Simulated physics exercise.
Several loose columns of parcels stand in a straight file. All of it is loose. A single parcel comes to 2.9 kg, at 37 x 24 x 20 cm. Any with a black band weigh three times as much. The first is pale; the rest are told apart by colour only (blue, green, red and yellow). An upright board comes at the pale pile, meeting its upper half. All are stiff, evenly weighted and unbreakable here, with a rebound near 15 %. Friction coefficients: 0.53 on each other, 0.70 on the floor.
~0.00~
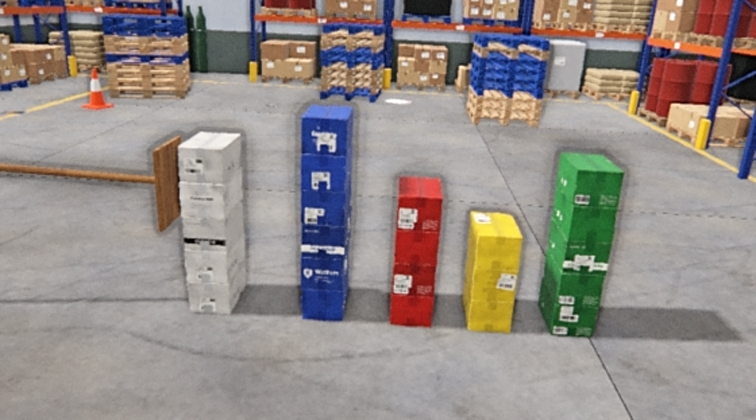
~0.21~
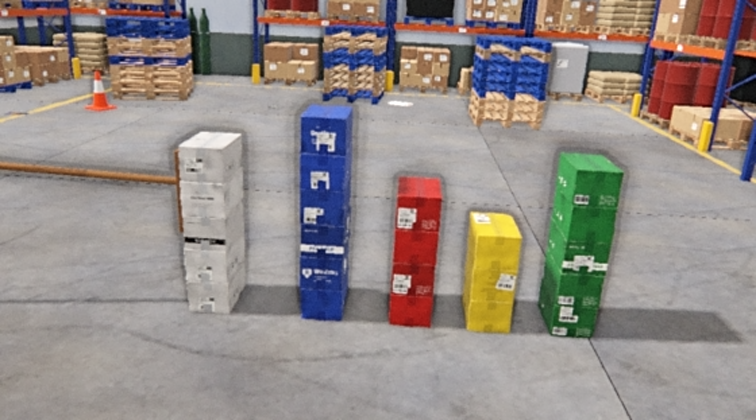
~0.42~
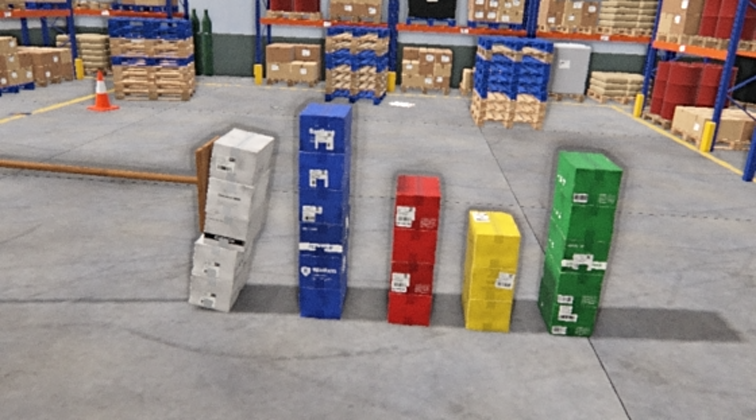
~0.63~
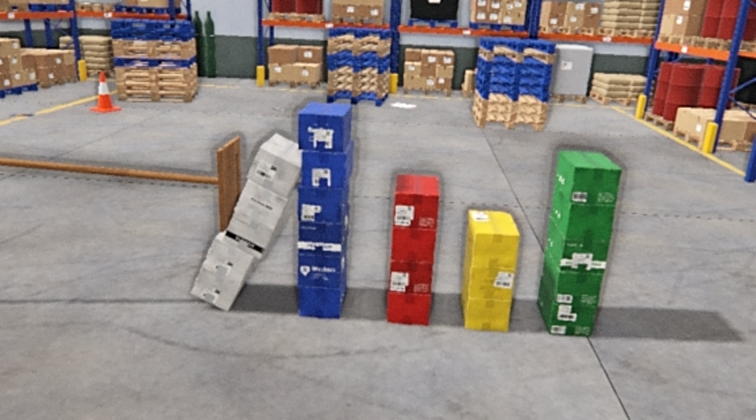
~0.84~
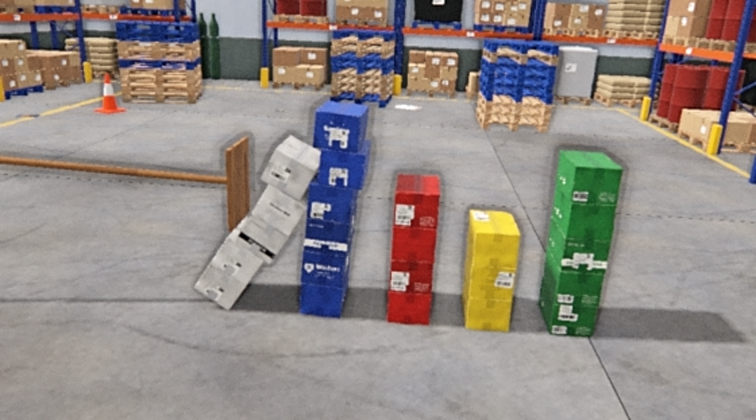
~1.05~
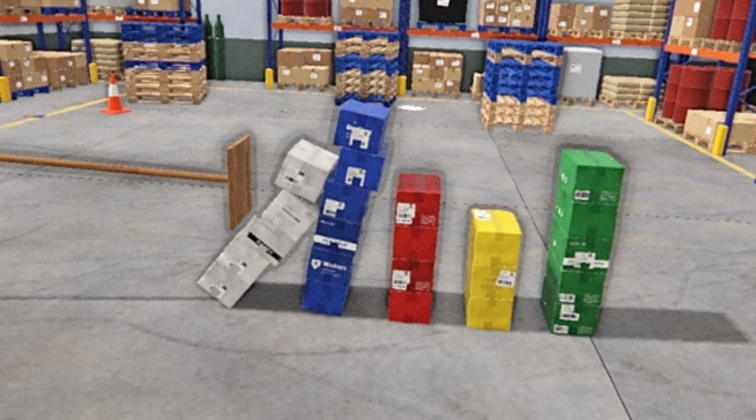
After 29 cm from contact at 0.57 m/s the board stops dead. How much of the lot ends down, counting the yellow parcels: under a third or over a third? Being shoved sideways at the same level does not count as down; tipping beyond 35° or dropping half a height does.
The part is over a third.
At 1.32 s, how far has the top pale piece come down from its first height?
Some 20 cm lower.
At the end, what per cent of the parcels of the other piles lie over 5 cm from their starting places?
Shifted: 100 per cent.
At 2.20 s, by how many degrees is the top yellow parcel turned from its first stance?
About 30°.
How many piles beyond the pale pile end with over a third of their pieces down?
4 in all.
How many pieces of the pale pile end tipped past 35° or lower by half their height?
5 of them.
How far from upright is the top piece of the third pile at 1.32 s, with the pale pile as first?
It leans some 0°.
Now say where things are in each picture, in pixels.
In the first picture (pixels give the middle of a visible side; the camera moves round a little), board (157, 181) 11 cm short; top yellow parcel (499, 253); top blue parcel (324, 137); none of the others has stirred.
The second picture shows board (178, 182) 6 mm in; top yellow parcel (498, 253).
The third picture shows board (199, 181) 13 cm in, top of the pale pile leaning 10°; top yellow parcel (497, 252); none of the others has stirred.
The fourth picture shows board (220, 182) 25 cm in, top of the pale pile leaning 23°; top yellow parcel (496, 251); one has shifted.
The fifth picture shows board (228, 181) 29 cm in, stopped, top of the pale pile leaning 26°; top yellow parcel (496, 250); top blue parcel (337, 132) 4° from how it stood; steepest lean 4°, the parcel at (341, 170); movement in 6 of them.
The sixth picture shows board (230, 179) 29 cm in, stopped, top of the pale pile leaning 22°; top yellow parcel (497, 249); top blue parcel (358, 132) 10° from how it stood; steepest lean 10°, the parcel at (343, 203); movement in 6 of them.
After 1.32 s, 5 of the pale pile down; none of the 3 yellow parcels down (0 of 18 in all colours); top yellow parcel unmoved; top blue parcel 22° from how it stood.
After 1.70 s, 5 of the pale pile down; none of the 3 yellow parcels down (4 of 18 in all colours); top yellow parcel 3° from how it stood; top blue parcel 32° from how it stood, 15 cm lower.
After 2.20 s, 5 of the pale pile down; none of the 3 yellow parcels down (9 of 18 in all colours); top yellow parcel 28° from how it stood; top red parcel 30° from how it stood, 11 cm lower.
After 2.72 s, 5 of the pale pile down; 3 of the 3 yellow parcels down (18 of 18 in all colours); top yellow parcel 45° from how it stood, 12 cm lower; top green parcel 62° from how it stood, 39 cm lower.
In the end (3.6 s), 5 of the pale pile down; 3 of the 3 yellow parcels down (18 of 18 in all colours); top yellow parcel 45° from how it stood, 12 cm lower; top green parcel on its side. That is 100 per cent. From the last view, middles, top yellow parcel near (572, 262).
